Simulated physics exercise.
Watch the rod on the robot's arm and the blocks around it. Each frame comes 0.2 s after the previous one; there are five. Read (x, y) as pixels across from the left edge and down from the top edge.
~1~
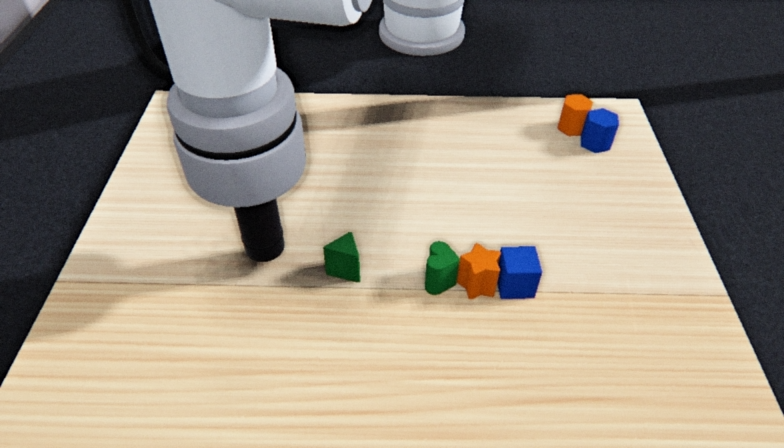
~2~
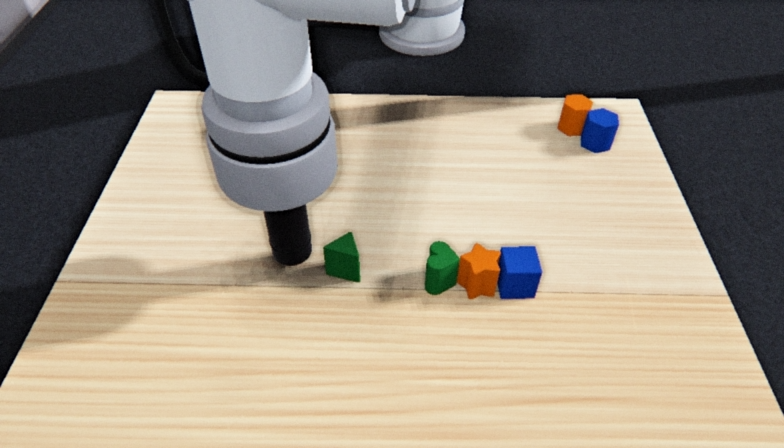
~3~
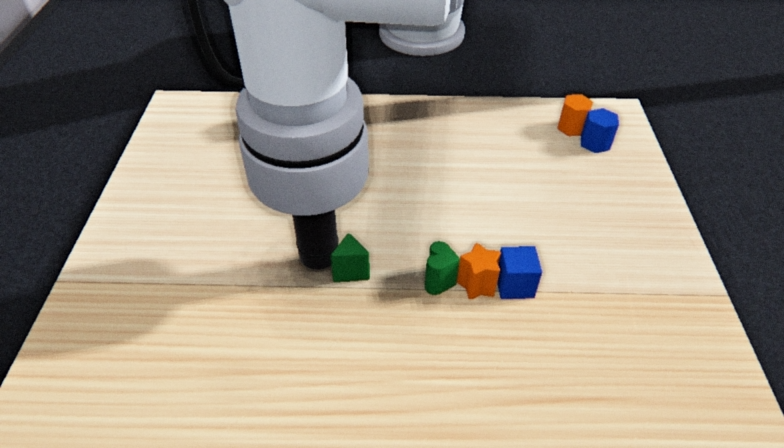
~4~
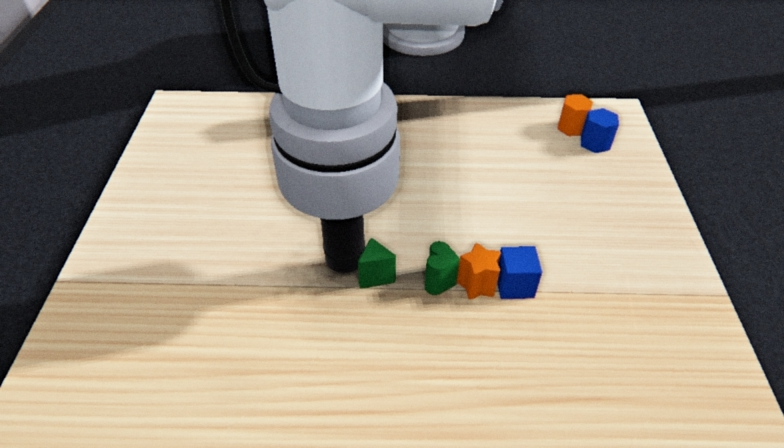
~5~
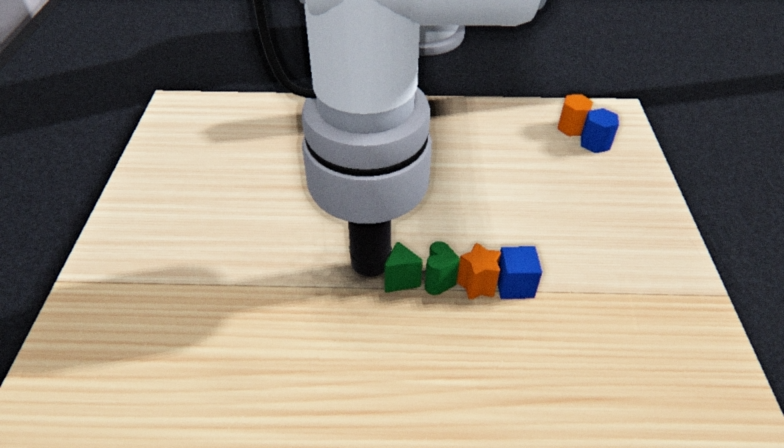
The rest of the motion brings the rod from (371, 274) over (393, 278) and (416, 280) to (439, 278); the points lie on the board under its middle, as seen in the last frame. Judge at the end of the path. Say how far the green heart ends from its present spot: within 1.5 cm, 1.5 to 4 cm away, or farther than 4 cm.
The green heart ends up a moderate distance away, 1.5 to 4 cm.
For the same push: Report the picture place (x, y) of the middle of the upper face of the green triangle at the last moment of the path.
I think it will end close to (441, 279).
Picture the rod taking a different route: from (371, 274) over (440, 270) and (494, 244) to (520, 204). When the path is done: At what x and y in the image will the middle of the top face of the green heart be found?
At pixel (464, 272).
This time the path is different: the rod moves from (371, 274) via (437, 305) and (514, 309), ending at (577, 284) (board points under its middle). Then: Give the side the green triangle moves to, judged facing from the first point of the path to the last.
Measured against the direction from start to end, the green triangle shifts toward the right-hand side.
On the path given first. Halfway along, rod (405, 268); green triangle (428, 274), turned 15° clockwise; green heart (449, 262), turned 45° anticlockwise.
At the end, rod (440, 267); green triangle (441, 279), turned 60° clockwise; green heart (471, 273); orange star block (494, 257); blue square (531, 258).
